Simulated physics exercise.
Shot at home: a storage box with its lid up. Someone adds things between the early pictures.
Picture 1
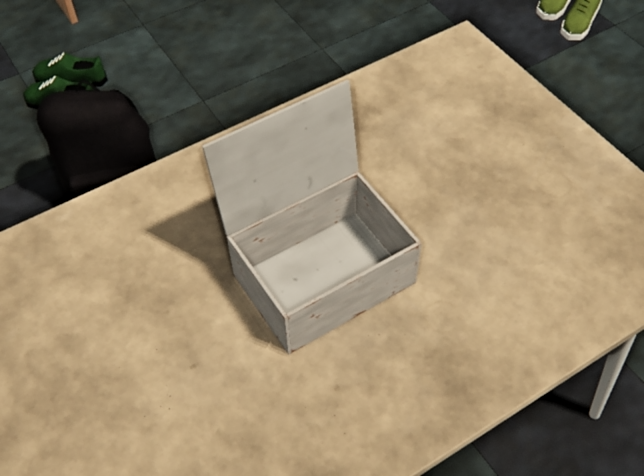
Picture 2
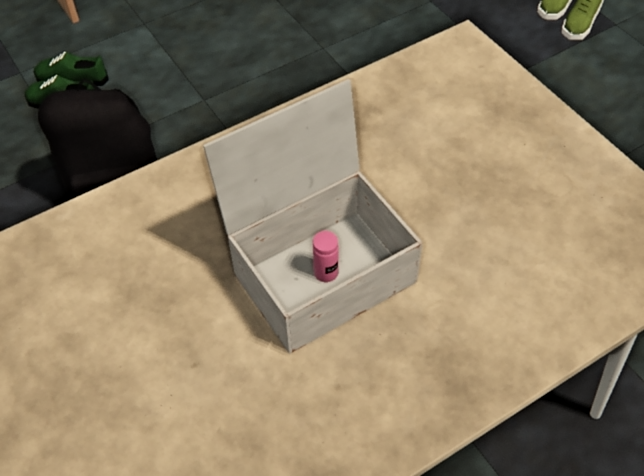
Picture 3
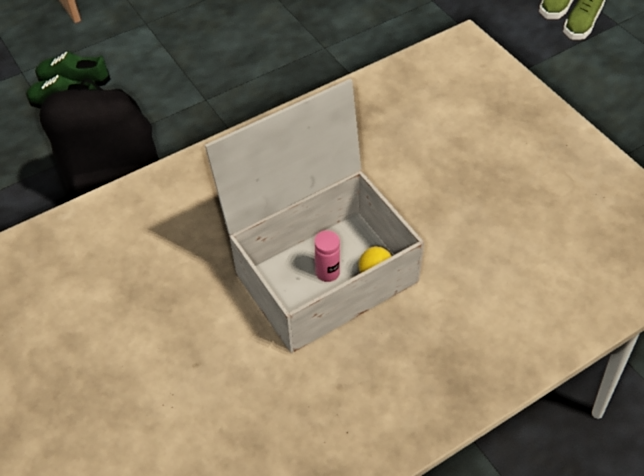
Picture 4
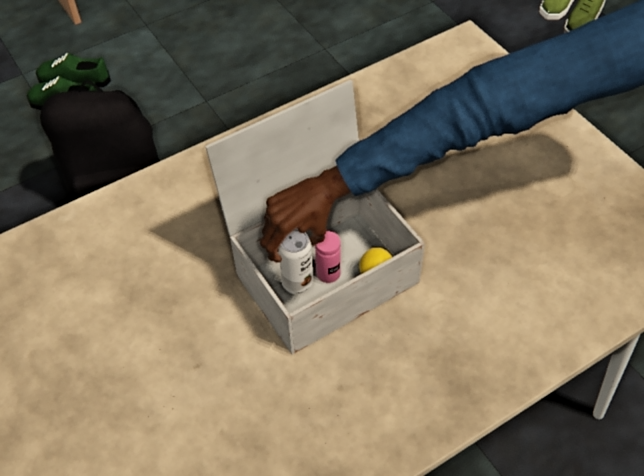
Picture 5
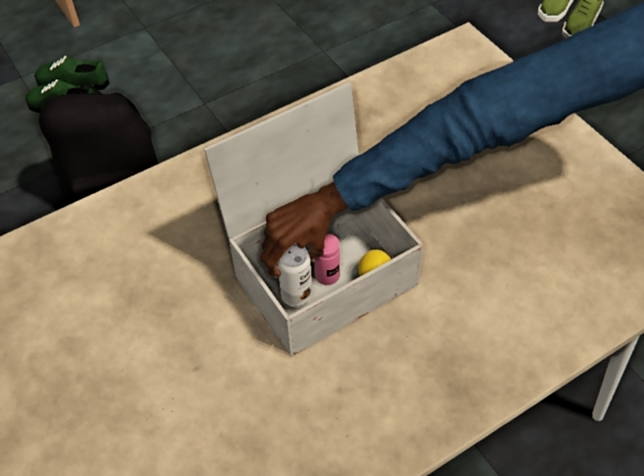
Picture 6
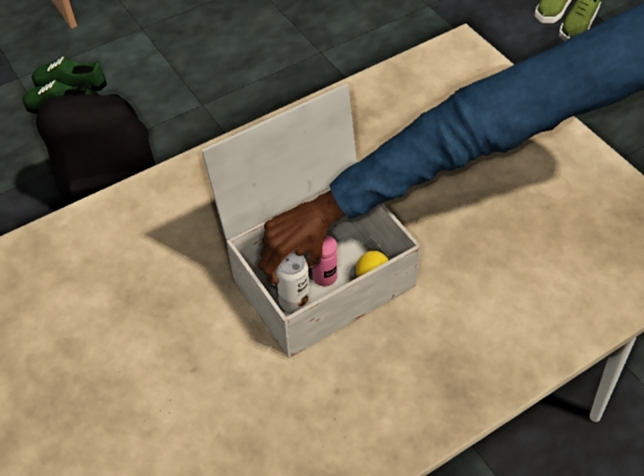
A hand in a blue sleeve lowered a white can into an open box on a table, beside a pink shaker and a yellow ball that had appeared inside earlier, and kept holding it.
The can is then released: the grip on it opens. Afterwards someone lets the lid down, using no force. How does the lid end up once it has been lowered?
Partly open.
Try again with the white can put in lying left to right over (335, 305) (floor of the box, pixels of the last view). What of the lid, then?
Then the lid comes down fully.
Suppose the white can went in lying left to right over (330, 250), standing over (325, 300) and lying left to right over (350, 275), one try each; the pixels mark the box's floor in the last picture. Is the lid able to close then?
1: Closed. 2: Open. 3: Closed.
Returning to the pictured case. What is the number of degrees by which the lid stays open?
It stays some 10° above the rim.
Then, 1.40 s on from there, lid 72° above the rim.
Then, 1.80 s on from there, lid 38° above the rim.
In the end, lid 10° above the rim; all 3 unmoved. At the end, from the last picture's camera, white can near (293, 284).
